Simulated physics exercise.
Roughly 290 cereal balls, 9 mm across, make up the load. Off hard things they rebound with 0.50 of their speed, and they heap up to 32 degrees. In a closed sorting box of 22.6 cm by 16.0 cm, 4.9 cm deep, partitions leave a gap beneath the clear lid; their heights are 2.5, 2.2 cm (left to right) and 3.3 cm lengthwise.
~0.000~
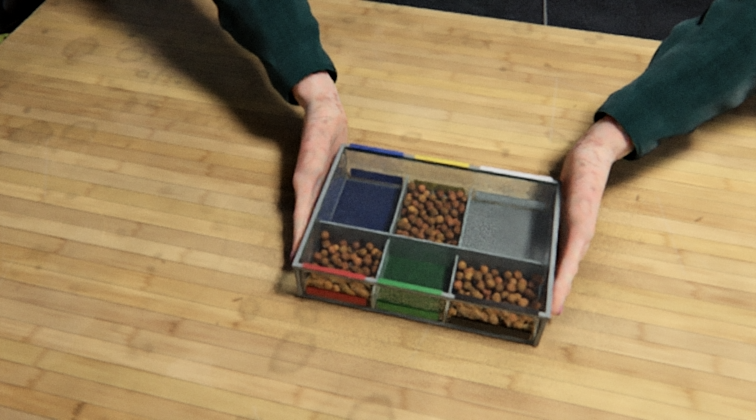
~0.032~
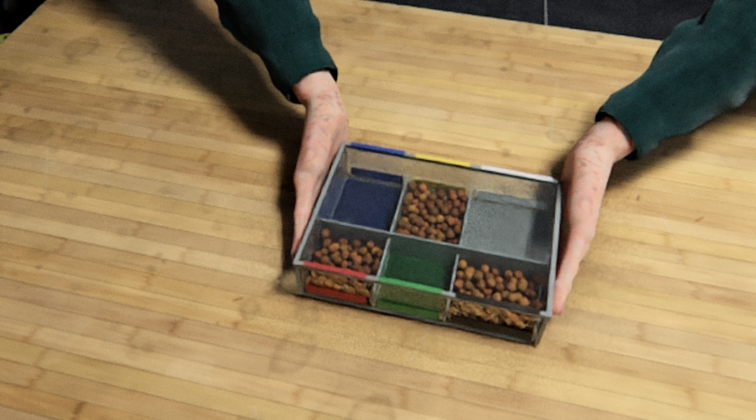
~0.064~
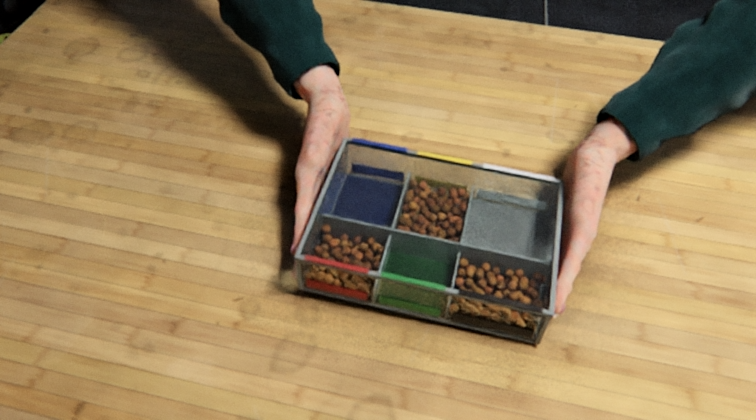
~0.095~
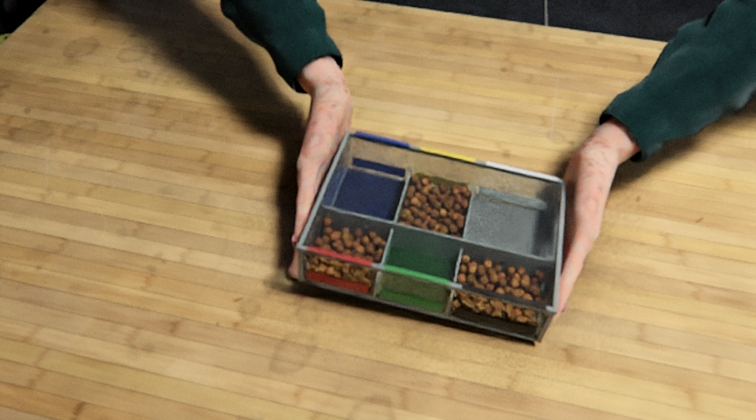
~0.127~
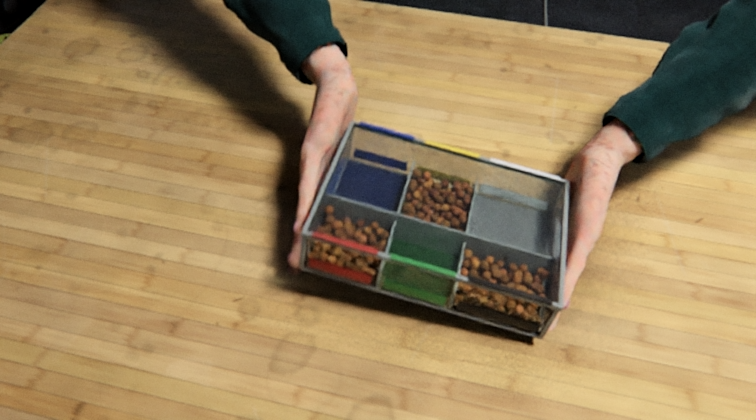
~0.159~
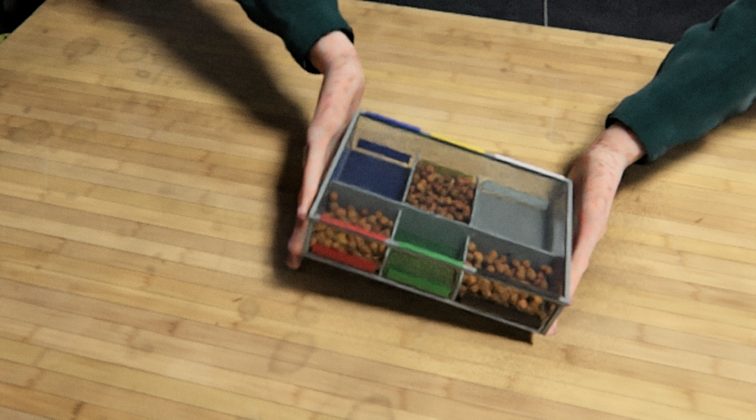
A clear-lidded sorting box with six colored compartments, three holding small brown balls, is held between two hands above a wooden surface and tilts gradually, its left side and far edge rising while the balls stay in their compartments.
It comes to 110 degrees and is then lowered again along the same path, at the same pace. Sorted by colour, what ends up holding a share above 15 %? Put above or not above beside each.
Red: Not above; blue: Not above; green: Not above; yellow: Not above; white: Above; black: Above.
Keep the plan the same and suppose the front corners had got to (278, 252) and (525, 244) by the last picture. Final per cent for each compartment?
Result - red: 45 %; blue: 50 %; green: 0 %; yellow: 0 %; white: 0 %; black: 0 %.
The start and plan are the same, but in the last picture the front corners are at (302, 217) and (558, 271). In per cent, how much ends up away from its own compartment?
In that case close to 30 per cent.
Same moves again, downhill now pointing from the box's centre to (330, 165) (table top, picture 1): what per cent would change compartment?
Something like 65 per cent of the pieces.
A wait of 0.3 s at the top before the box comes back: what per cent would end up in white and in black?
Result - white: 60 %, black: 30 %.
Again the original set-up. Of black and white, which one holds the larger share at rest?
More settles in the white compartment.
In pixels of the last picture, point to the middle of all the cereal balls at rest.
I'd say roughly (520, 245).
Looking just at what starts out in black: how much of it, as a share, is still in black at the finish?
Something like 90 per cent.
Then, at 0.94 s, tilt 110 degrees; red 15 %, green 5 %, yellow 20 %, white 30 %, black 35 %.
After 1.45 s, tilt 50 degrees; red 5 %, yellow 5 %, white 60 %, black 35 %.
After 2.04 s, tilt 0 degrees; green 5 %, yellow 5 %, white 60 %, black 35 %.
By 2.4 s all is still; red 0 %, blue 0 %, green 5 %, yellow 5 %, white 60 %, black 35 %.
